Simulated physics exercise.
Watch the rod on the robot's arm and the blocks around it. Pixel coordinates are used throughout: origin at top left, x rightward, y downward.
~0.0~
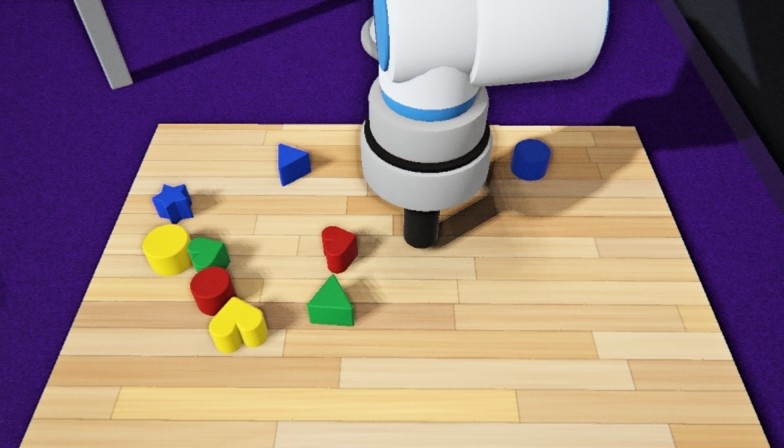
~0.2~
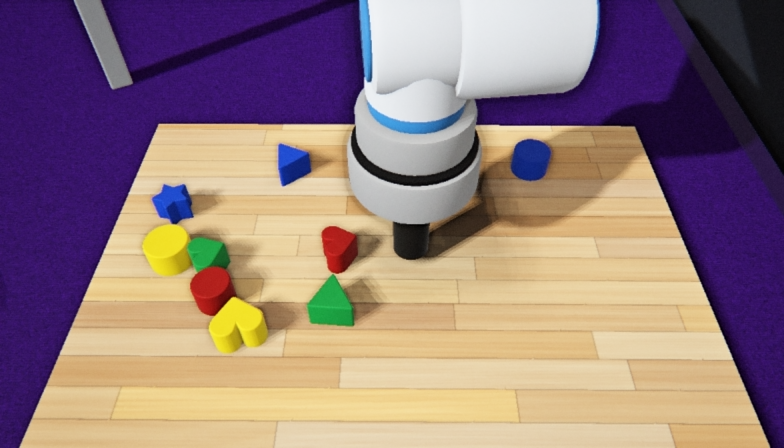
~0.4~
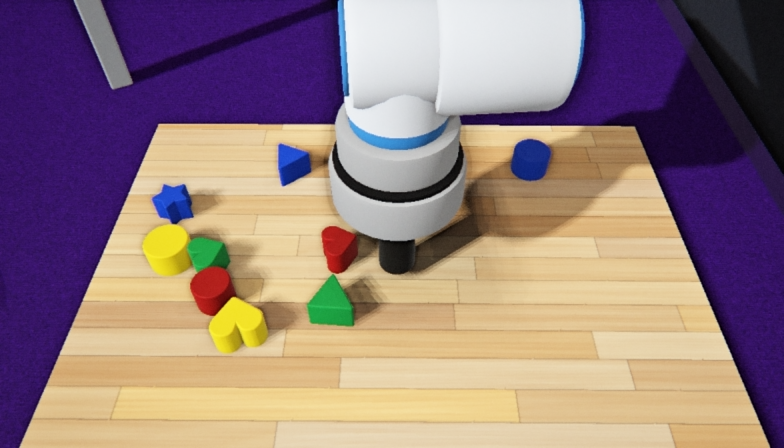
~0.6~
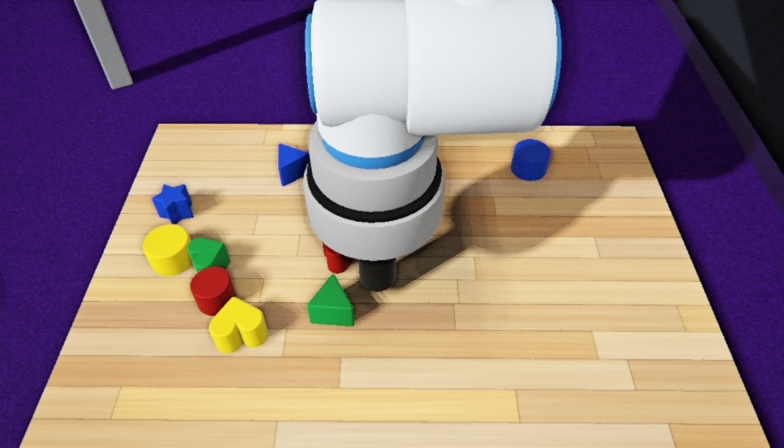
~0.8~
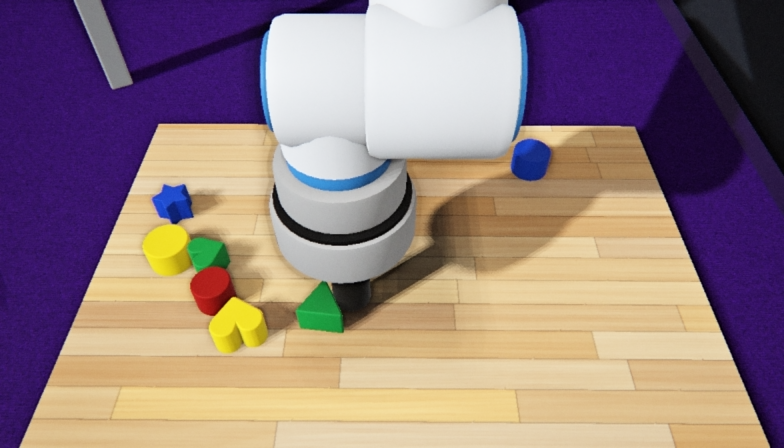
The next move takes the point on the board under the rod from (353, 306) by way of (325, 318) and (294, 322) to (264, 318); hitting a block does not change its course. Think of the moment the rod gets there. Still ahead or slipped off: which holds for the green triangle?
It lies beside or behind the rod.
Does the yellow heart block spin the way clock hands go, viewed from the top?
The answer is yes.
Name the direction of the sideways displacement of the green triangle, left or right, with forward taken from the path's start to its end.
Left-hand side.
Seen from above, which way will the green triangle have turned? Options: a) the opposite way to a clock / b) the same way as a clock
It's a.
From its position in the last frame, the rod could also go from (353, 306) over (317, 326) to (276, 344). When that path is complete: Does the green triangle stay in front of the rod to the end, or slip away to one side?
The green triangle stays in front.
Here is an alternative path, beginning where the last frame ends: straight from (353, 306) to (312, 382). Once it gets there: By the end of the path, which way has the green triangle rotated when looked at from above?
My answer: Clockwise.
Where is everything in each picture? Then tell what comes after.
Lower end of the rod at (421, 236), tops of blocks, red circle at (210, 281), yellow heart block at (235, 317), green triangle at (331, 295), in the first picture.
Rod at (411, 247), blocks as before, in the second picture.
Rod at (397, 261), blocks as before, in the third picture.
Rod at (378, 277), blocks as before, in the fourth picture.
Rod at (352, 296), red circle at (210, 281), yellow heart block at (235, 317), green triangle at (321, 301), in the fifth picture.
What follows on the original path. Halfway along, rod at (307, 312); green triangle at (275, 321), turned 15° anticlockwise.
At the end, rod at (261, 308); red circle not moved; yellow heart block at (220, 322), turned 45° clockwise; green triangle at (258, 332), turned 50° anticlockwise.
